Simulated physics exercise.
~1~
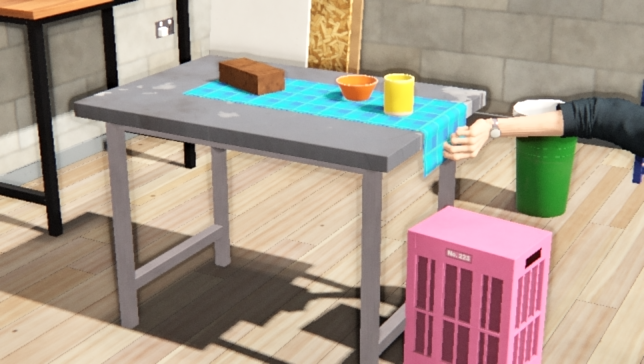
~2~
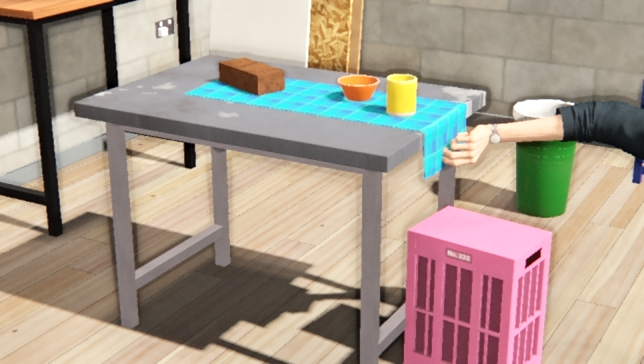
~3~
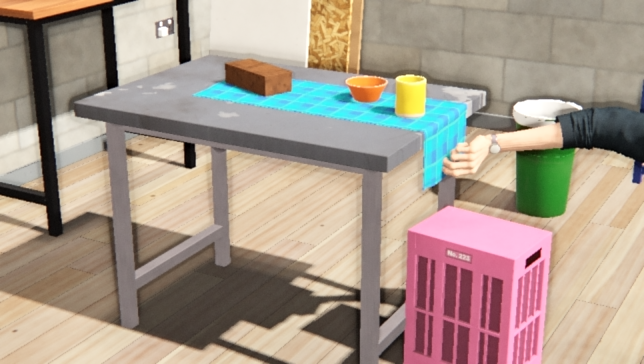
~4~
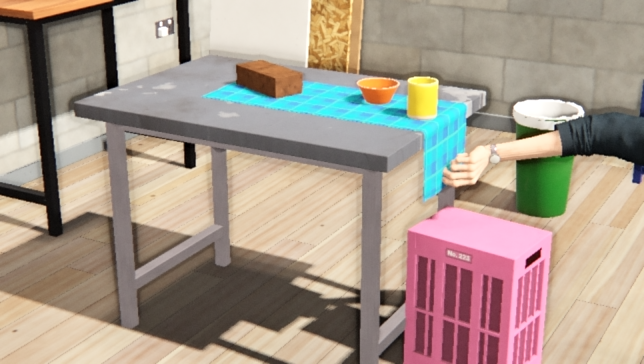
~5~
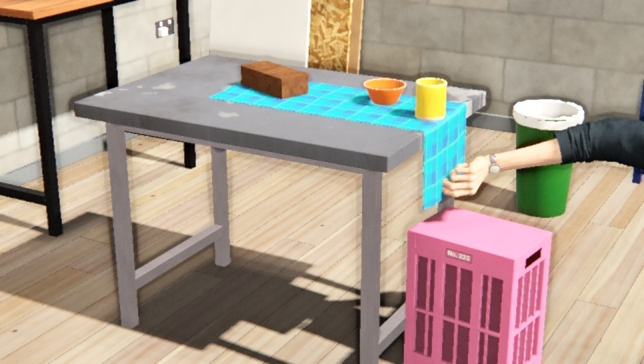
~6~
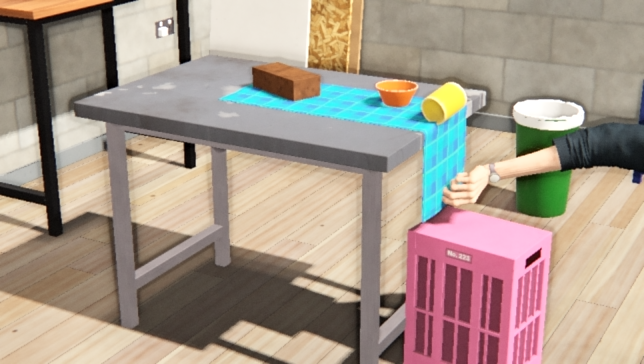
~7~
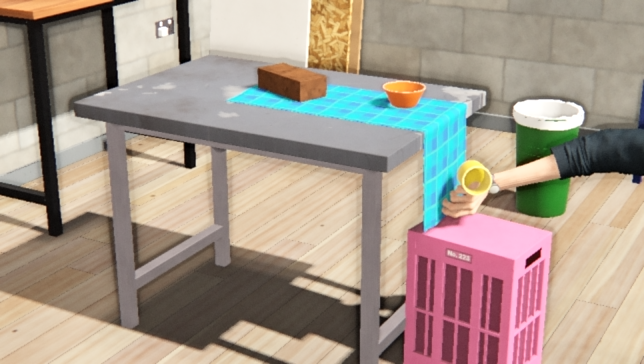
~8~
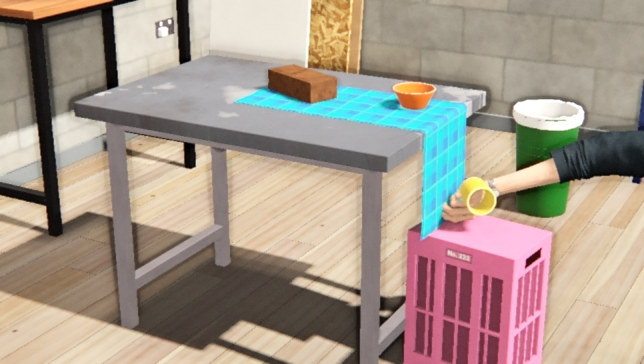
Workshop table, a hand pulling a turquoise cloth down to a pink crate, orange bowl and brick riding along, yellow mug toppling off.
